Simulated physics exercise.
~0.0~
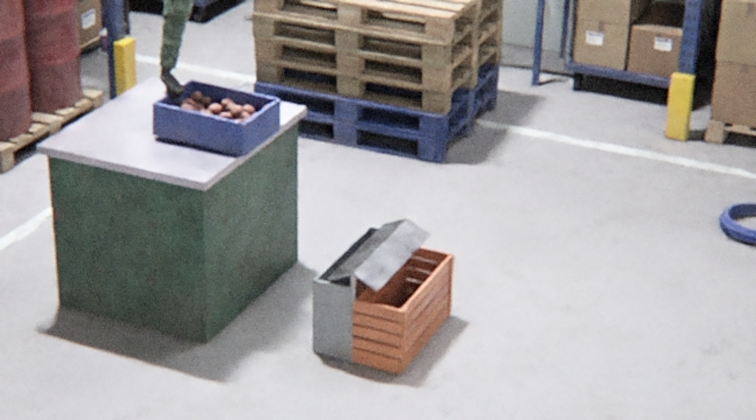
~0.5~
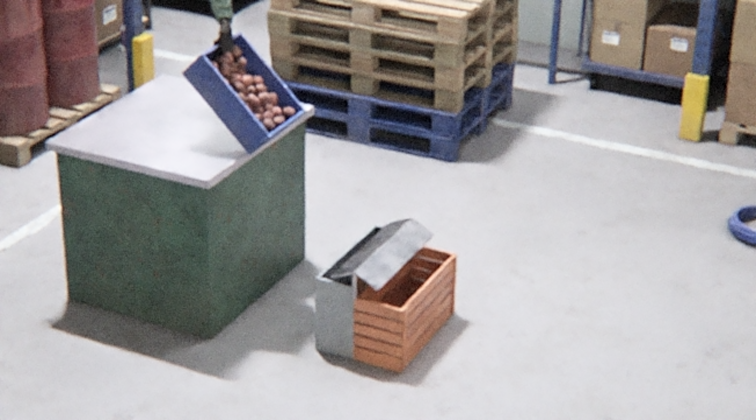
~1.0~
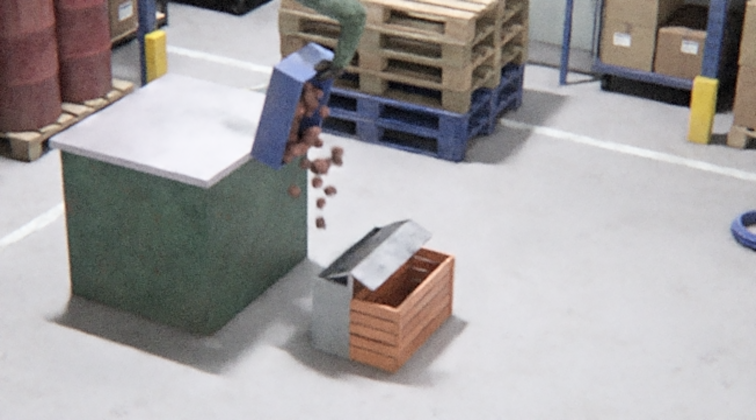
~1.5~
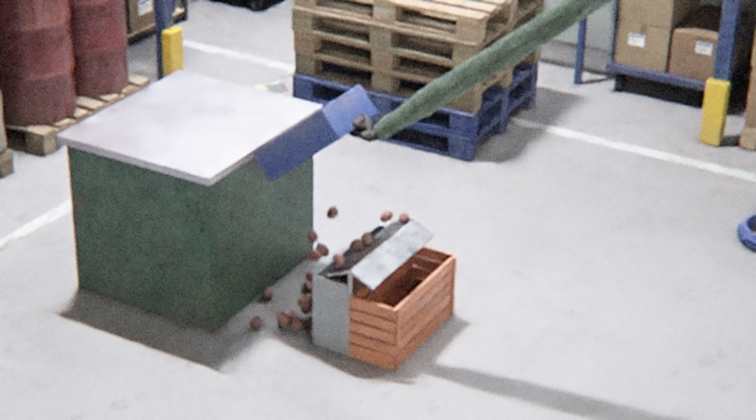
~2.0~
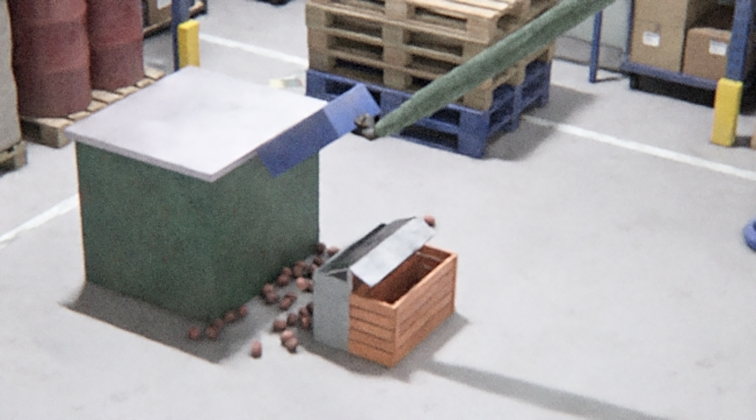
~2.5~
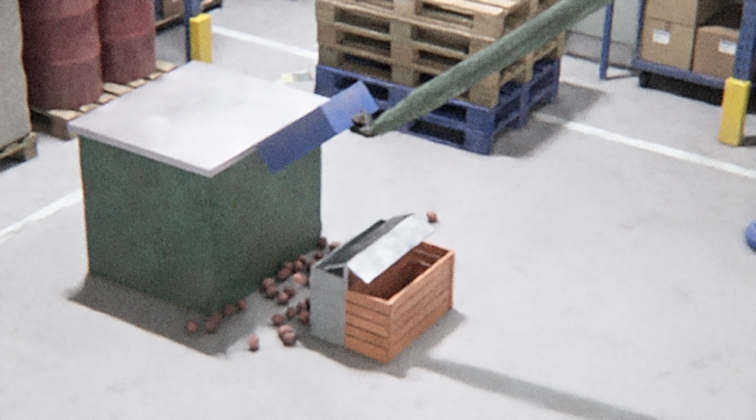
A blue box of small reddish-brown potatoes was lifted off a green bench by a green mechanical arm and tipped steeply over the edge, sending them tumbling down until most lay scattered on the floor between the bench and the grey trough.
